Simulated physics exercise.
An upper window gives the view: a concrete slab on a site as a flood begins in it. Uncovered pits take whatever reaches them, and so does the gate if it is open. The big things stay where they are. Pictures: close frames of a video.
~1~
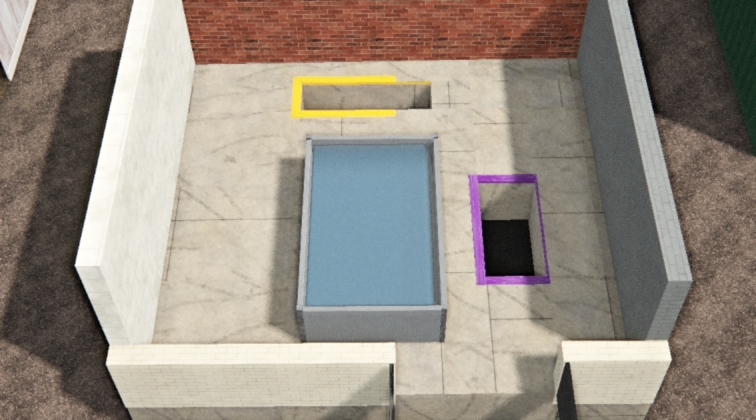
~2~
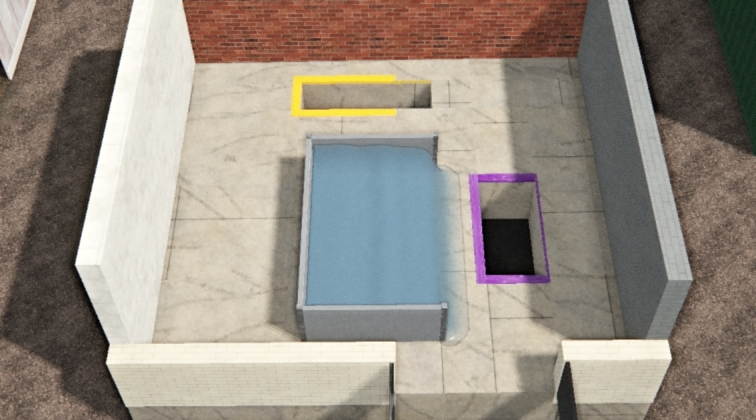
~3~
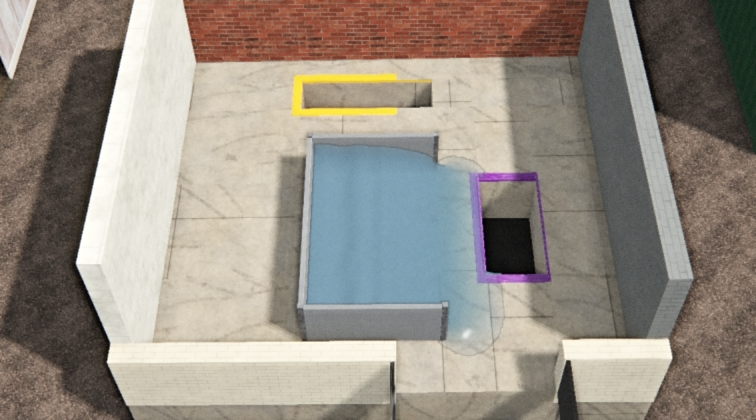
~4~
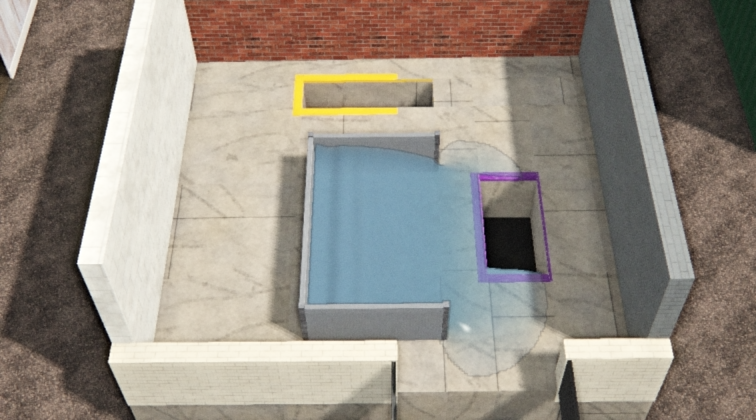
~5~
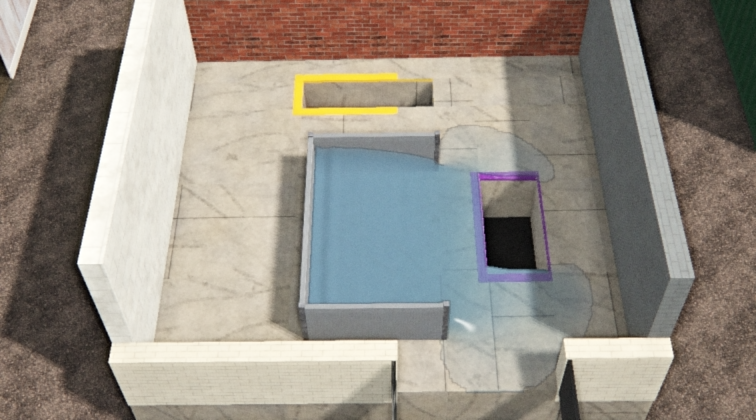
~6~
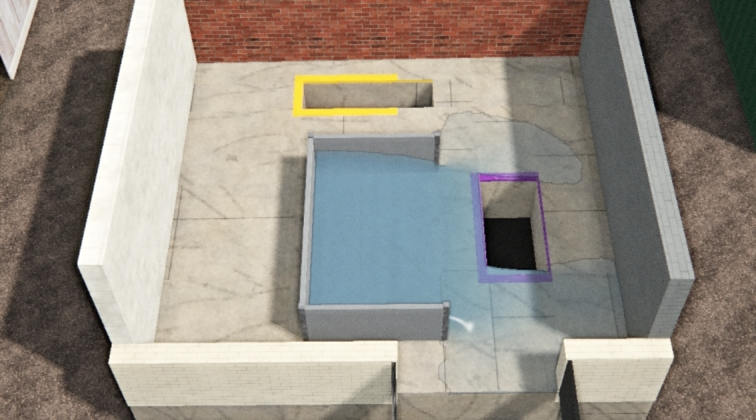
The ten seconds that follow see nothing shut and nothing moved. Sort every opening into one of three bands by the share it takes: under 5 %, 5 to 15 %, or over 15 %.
The gate takes 5 to 15 %; the purple pit takes over 15 %; the yellow pit takes 5 to 15 %.
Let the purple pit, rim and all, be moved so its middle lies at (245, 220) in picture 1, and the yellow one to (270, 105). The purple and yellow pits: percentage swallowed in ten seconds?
Purple 4 %; yellow 20 %.
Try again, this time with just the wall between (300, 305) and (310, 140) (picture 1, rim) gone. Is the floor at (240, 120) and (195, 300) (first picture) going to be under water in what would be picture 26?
Respectively: Swamped and swamped.
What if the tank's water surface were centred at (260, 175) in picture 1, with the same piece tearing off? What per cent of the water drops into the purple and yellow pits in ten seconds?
Purple 50 %, yellow 15 %.
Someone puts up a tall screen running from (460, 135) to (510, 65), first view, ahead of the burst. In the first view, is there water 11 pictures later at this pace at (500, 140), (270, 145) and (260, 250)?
Swamped, untouched, untouched.
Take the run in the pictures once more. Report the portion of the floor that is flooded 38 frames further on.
I reckon around 45 %.
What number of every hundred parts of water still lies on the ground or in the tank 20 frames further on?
I'd estimate close to 42 per cent.
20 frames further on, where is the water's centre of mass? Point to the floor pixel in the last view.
Somewhere around (475, 227) in the last view.
A moment on, water covers 30 % of the floor; the gate 1 %, the purple pit 29 %, the yellow pit 0 %.
Next, water covers 35 % of the floor; the gate 2 %, the purple pit 42 %, the yellow pit 0 %.
Then, water covers 40 % of the floor; the gate 5 %, the purple pit 53 %, the yellow pit 0 %.
Later, water covers 45 % of the floor; the gate 9 %, the purple pit 62 %, the yellow pit 4 %.
In the end, water covers 40 % of the floor; the gate 11 %, the purple pit 67 %, the yellow pit 7 %.
